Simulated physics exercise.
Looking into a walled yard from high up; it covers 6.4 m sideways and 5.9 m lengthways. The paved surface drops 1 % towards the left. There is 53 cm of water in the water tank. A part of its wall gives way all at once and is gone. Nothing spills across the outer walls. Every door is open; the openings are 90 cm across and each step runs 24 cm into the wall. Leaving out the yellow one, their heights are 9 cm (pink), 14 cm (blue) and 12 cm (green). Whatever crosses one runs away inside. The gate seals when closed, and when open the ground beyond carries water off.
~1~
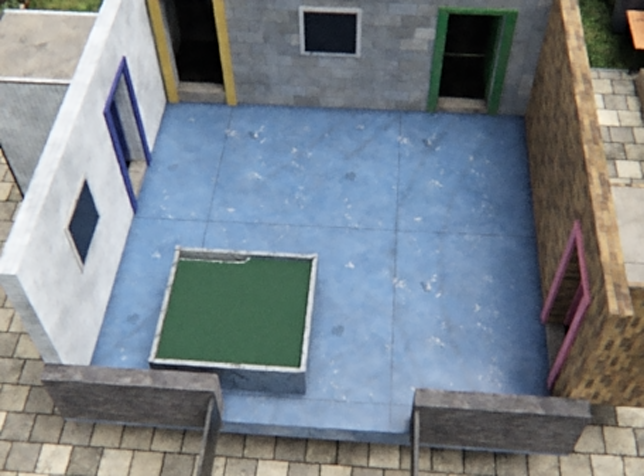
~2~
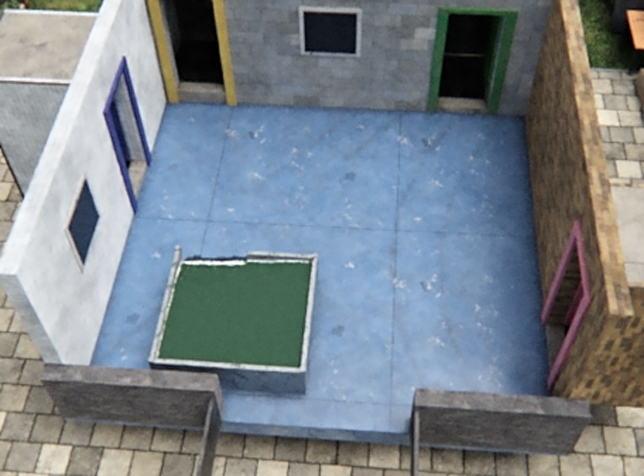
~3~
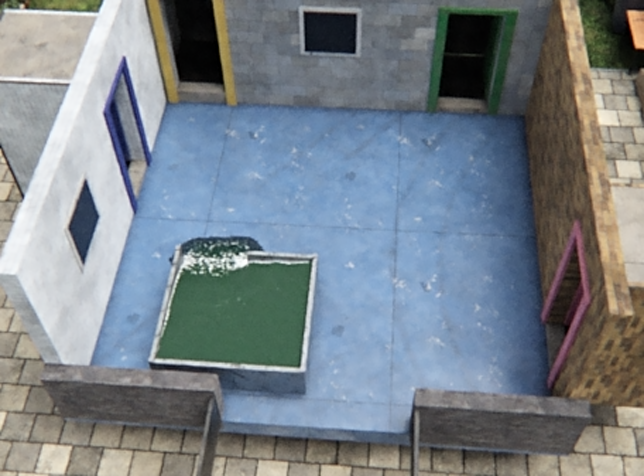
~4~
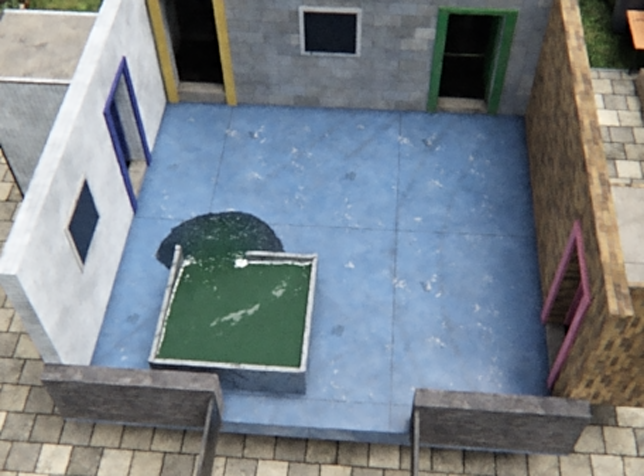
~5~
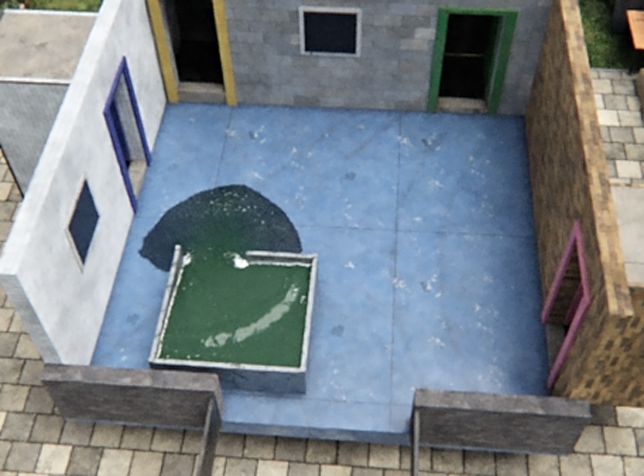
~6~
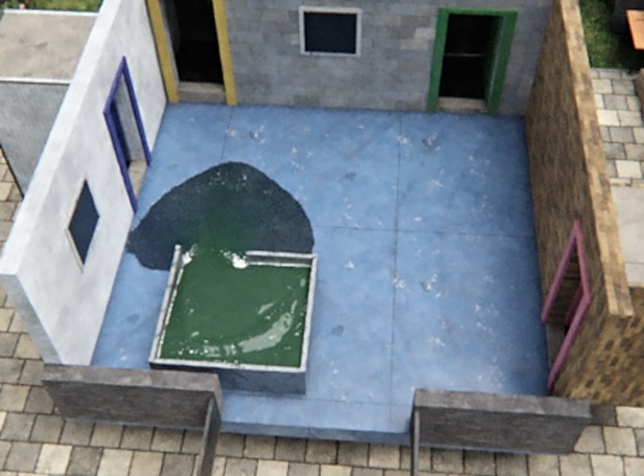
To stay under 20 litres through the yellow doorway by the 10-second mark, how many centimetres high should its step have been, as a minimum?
At least 23 cm or so.
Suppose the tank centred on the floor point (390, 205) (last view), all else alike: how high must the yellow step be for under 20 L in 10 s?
Some 11.5 cm.
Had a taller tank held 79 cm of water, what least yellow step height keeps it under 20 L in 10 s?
About 35 cm.
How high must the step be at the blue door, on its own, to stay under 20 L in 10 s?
About 11.5 cm at blue.
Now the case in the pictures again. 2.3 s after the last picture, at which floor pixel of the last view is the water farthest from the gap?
At about (437, 117).
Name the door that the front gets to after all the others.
It is the pink one.
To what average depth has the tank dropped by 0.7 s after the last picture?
About 38 cm.
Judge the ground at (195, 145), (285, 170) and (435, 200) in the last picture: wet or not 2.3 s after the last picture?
In turn: Under water, wet, dry.
Then, 0.7 s after the last picture water covers 25 % of the floor, deepest (26 cm) near (214, 263); 2 cm at the yellow door, 0 litres in over its 25 cm step.
Then, 2.3 s after the last picture water covers 35 % of the floor, deepest (30 cm) near (180, 128); 26 cm at the yellow door, 9 litres in over its 25 cm step.
Then, 9.3 s after the last picture water covers 95 % of the floor, deepest (9 cm) near (162, 120); 8 cm at the yellow door, 12 litres in over its 25 cm step.
At the yellow door as built, the water peaked near 31 cm, 1.7 s after the last picture.
With a step of 20 cm, 34 litres would have come in within the 10 s; with 27 cm, 7 litres. So under 20 litres takes about 23 cm.
